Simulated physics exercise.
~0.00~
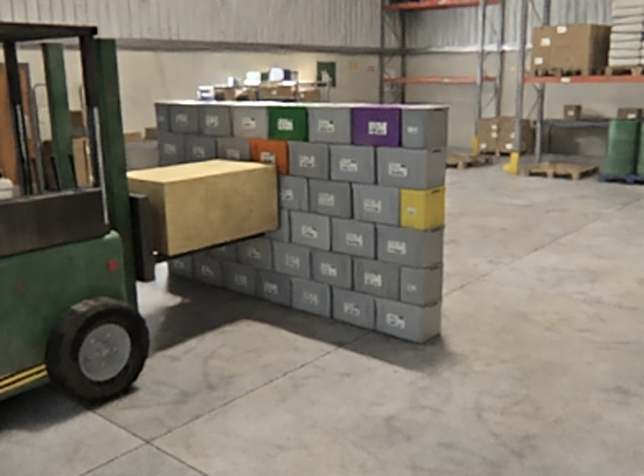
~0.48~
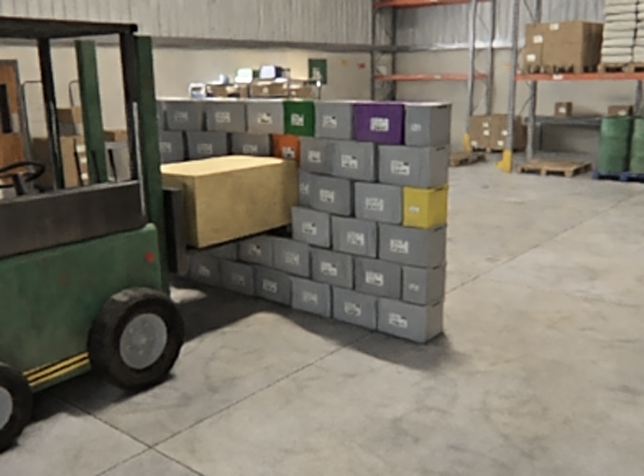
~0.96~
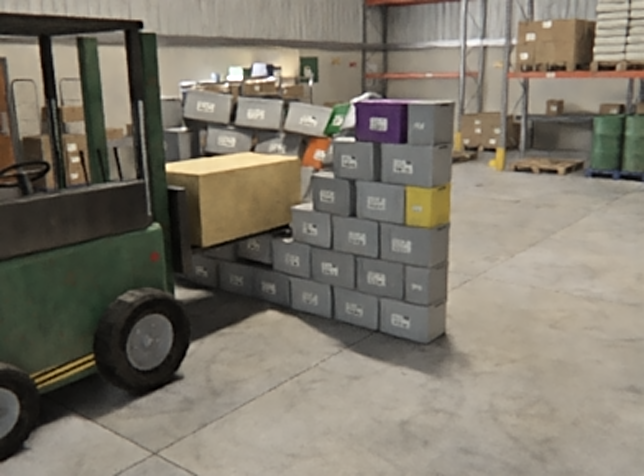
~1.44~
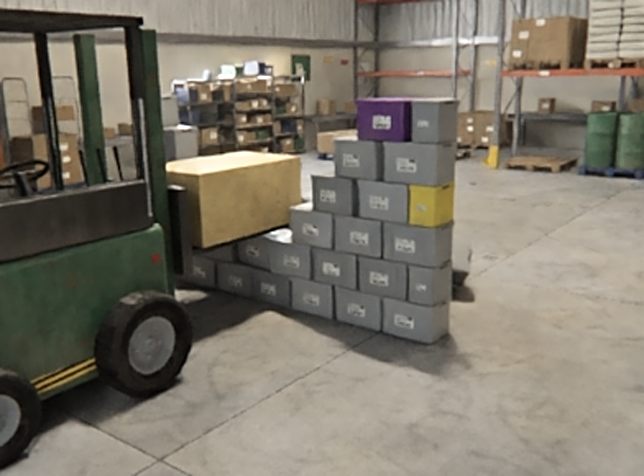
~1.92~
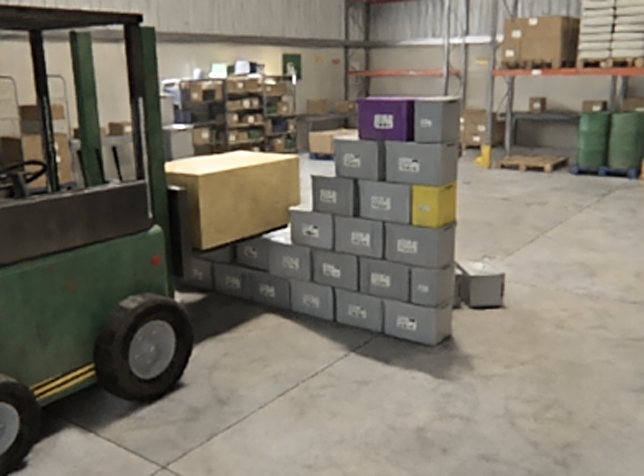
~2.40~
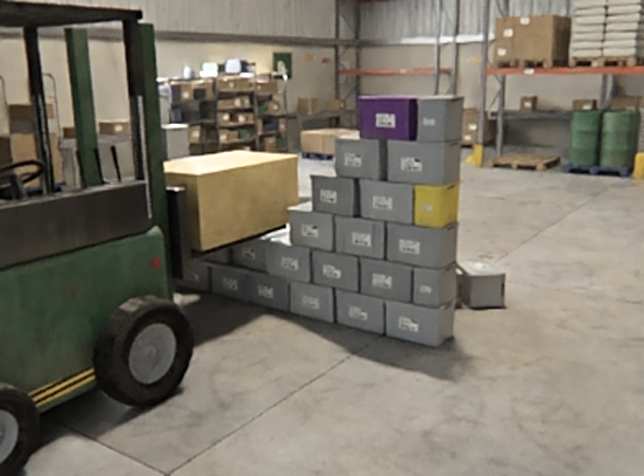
In a warehouse, a forklift pushes a box into stacked totes, toppling the wall's upper left part.
